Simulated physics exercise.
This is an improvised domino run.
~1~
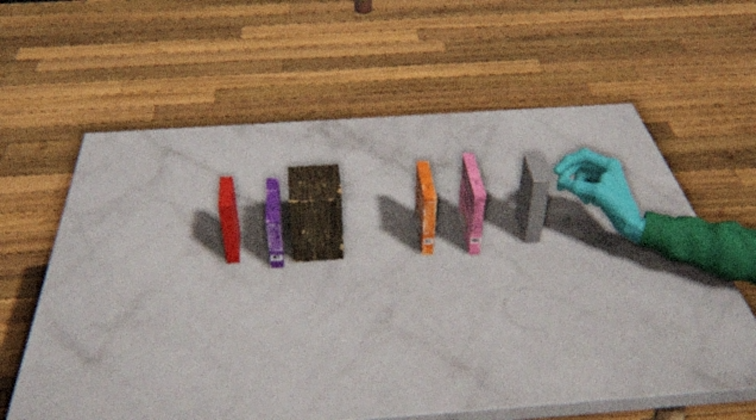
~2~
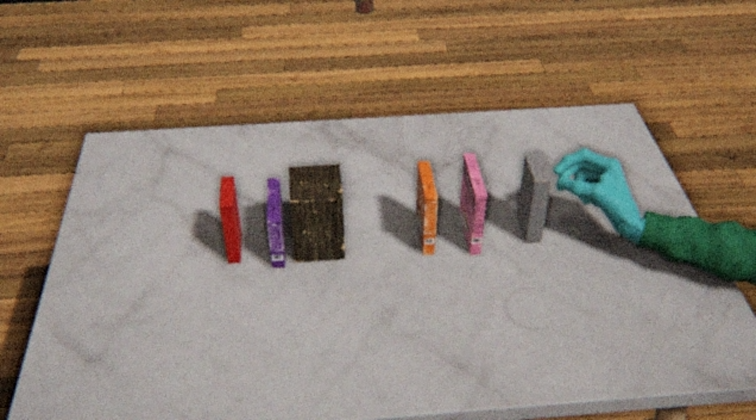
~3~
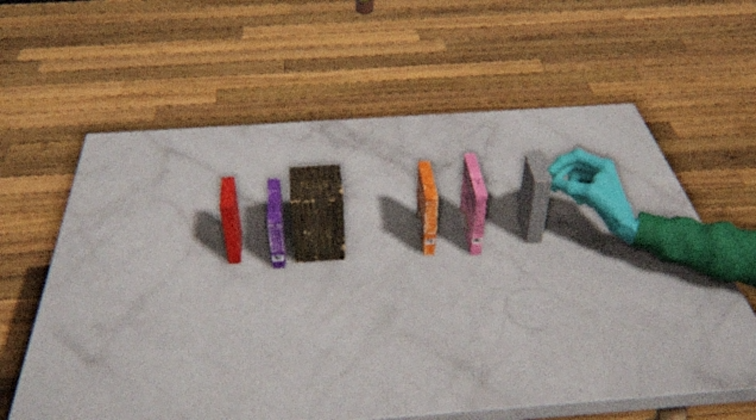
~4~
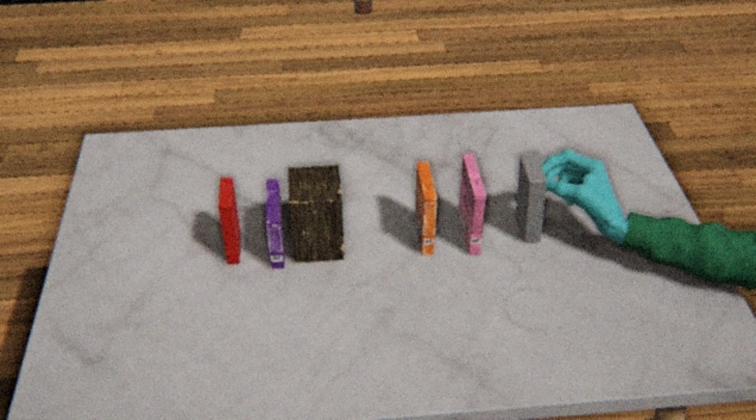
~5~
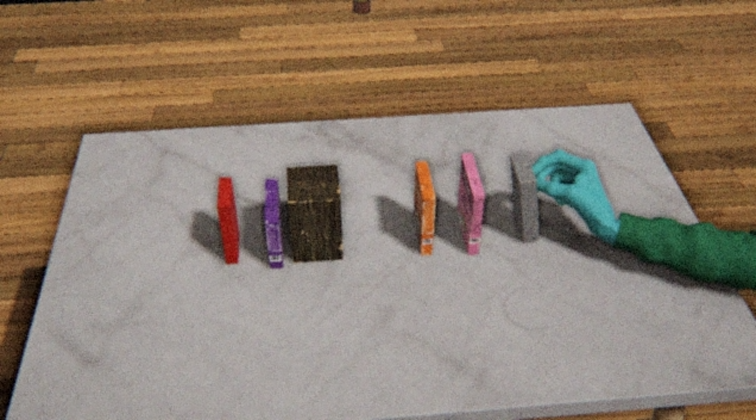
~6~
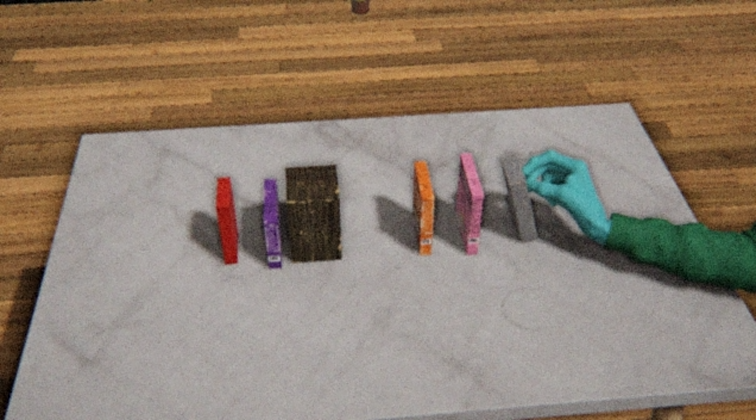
In the video, a row of upright red, purple, dark, orange, pink and grey pieces stands on a marble-patterned board, and a teal-gloved hand at the right moves left against the grey block, tilting it slightly leftward.
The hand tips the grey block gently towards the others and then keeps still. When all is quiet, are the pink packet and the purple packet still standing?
The pink packet topples; the purple packet keeps standing.
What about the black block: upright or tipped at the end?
The black block is still upright.
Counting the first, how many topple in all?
In all, 3.
Then, 0.20 s on from there, grey block 43° over; pink packet turned 8° from how it was put near (464, 204).
Then, 0.40 s on from there, grey block 74° over; pink packet turned 64° from how it was put near (429, 220); orange packet turned 55° from how it was put.
Then, 0.50 s on from there, grey block 78° over; pink packet turned 73° from how it was put near (420, 224); orange packet on its side.
In the end, toppled on the table, pink packet and orange packet; the other 2 unmoved. At the end, from the last picture's camera, pink packet near (420, 225), purple packet near (273, 224).
